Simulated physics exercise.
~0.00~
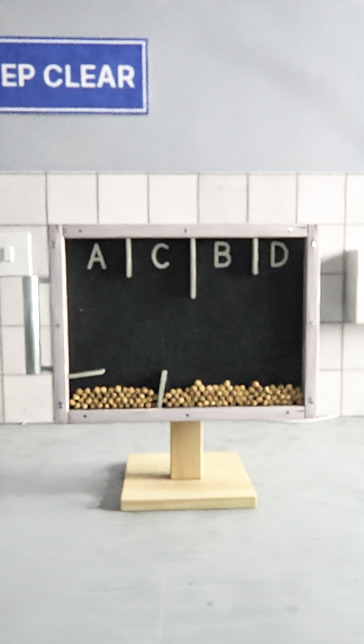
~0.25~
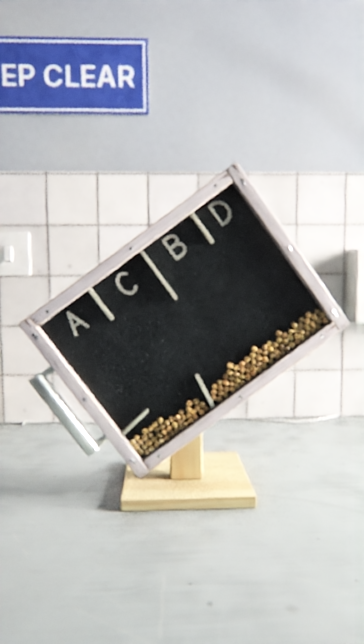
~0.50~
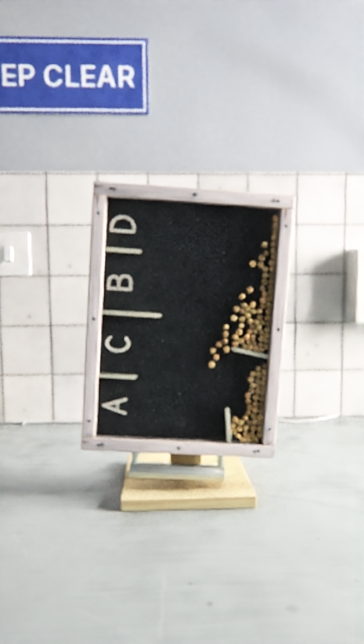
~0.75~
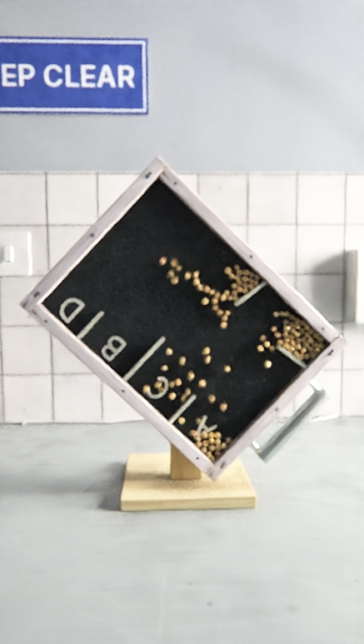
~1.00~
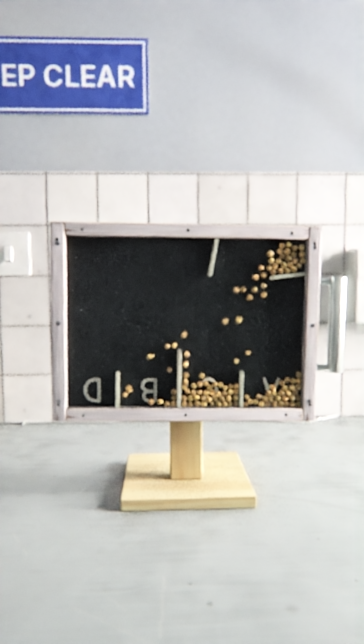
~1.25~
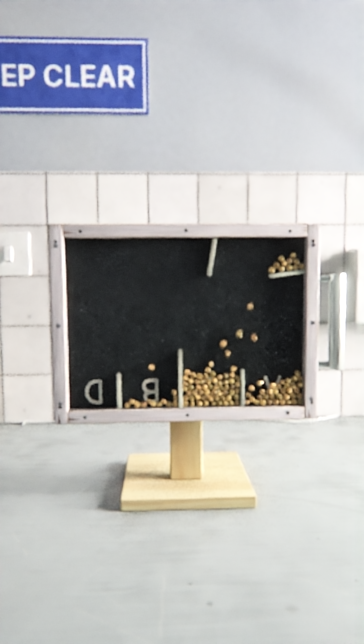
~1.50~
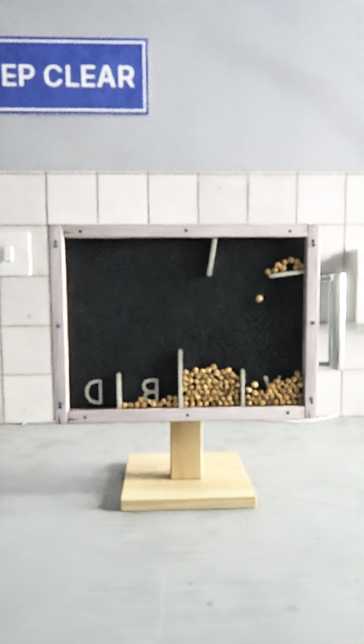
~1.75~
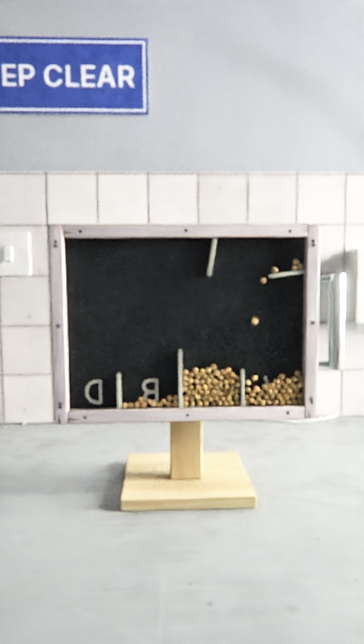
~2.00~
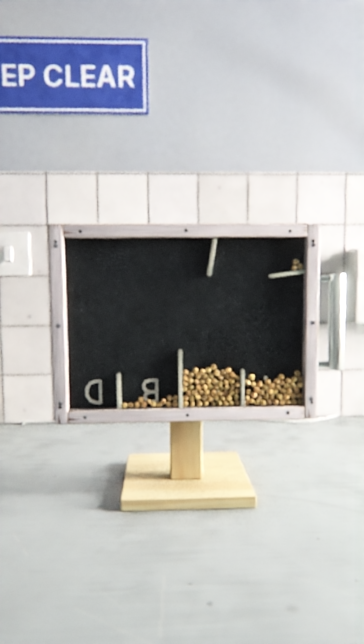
On a grey counter before white tiles, a framed black case of pale wooden beads turns counterclockwise on its wooden stand until upside down; the beads slide and tumble into the lettered pockets, mostly C and A, some in B, none in D, with a few left on a ledge.
